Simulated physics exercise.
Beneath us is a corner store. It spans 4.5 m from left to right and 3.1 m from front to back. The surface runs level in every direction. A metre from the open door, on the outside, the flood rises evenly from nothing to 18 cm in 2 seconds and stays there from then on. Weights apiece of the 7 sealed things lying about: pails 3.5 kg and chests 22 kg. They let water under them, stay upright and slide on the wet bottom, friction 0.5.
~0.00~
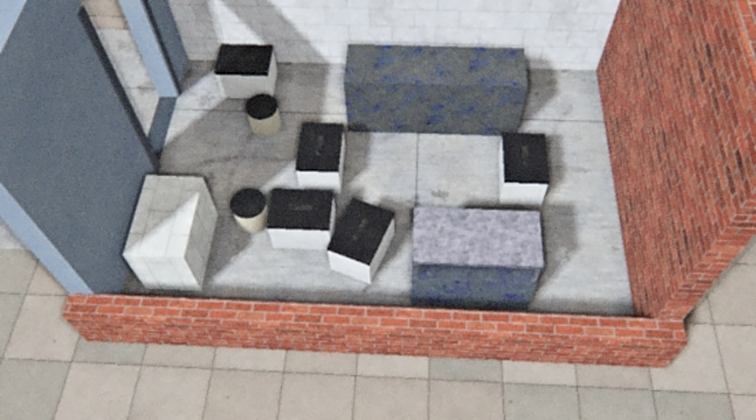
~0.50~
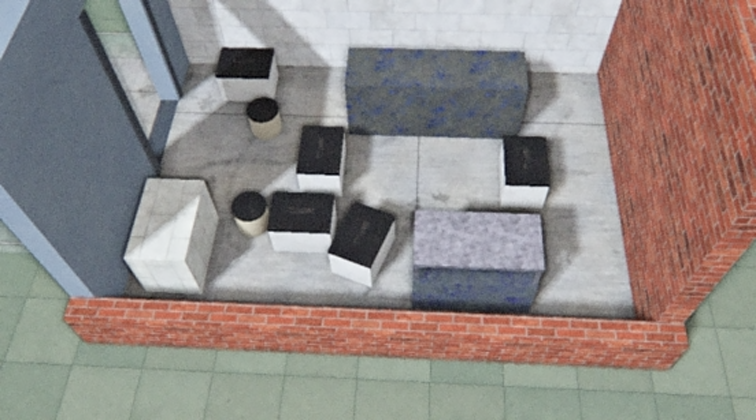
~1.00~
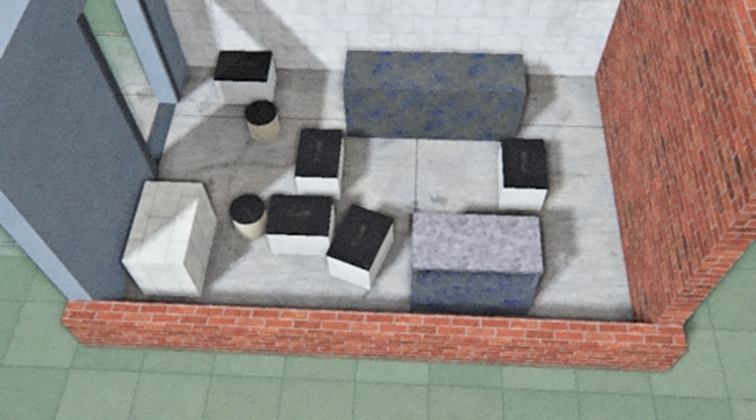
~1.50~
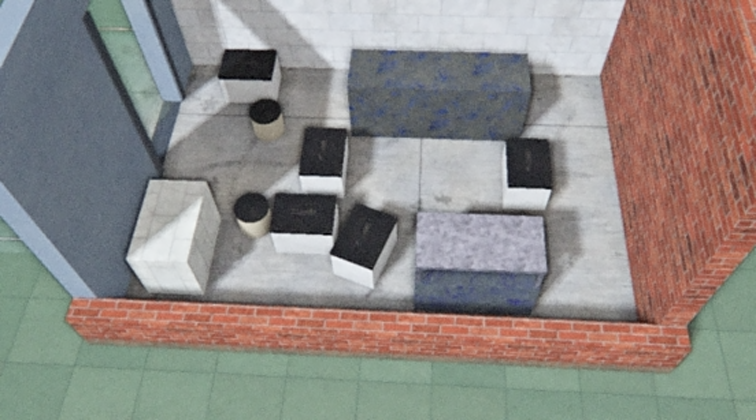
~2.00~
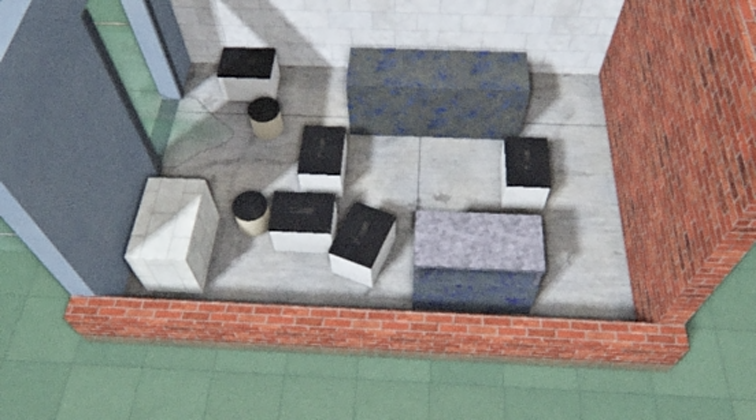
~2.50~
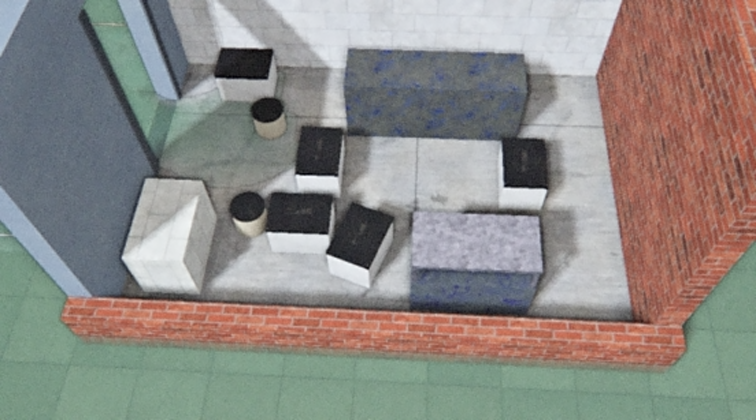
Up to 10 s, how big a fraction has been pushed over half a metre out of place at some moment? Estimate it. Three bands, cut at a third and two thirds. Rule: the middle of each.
The portion lies in the middle.
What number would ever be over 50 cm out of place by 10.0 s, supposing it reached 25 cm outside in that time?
I count 6 of them in that case.
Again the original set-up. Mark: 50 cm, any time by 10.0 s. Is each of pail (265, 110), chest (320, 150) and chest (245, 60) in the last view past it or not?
Taking them in turn, the first is beyond the limit, the second beyond the limit and the third within the limit.
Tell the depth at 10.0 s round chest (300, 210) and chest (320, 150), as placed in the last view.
Depth approx. 7 cm / 10 cm.
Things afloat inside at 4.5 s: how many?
The count is 1.
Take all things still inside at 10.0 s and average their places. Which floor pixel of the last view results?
Near (367, 203).
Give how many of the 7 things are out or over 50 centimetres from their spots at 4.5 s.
Result: 2.
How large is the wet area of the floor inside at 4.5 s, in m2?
Somewhere about 7.0 m2, give or take.
After 3.5 s 1 of 7 are over 50 cm from their spots; 1 afloat.
After 4.5 s 2 of 7 are over 50 cm from their spots; 1 afloat.
After 7.0 s 3 of 7 are over 50 cm from their spots; 1 afloat.
After 10.0 s 3 of 7 are over 50 cm from their spots, and 3 have been at some point; 3 afloat.
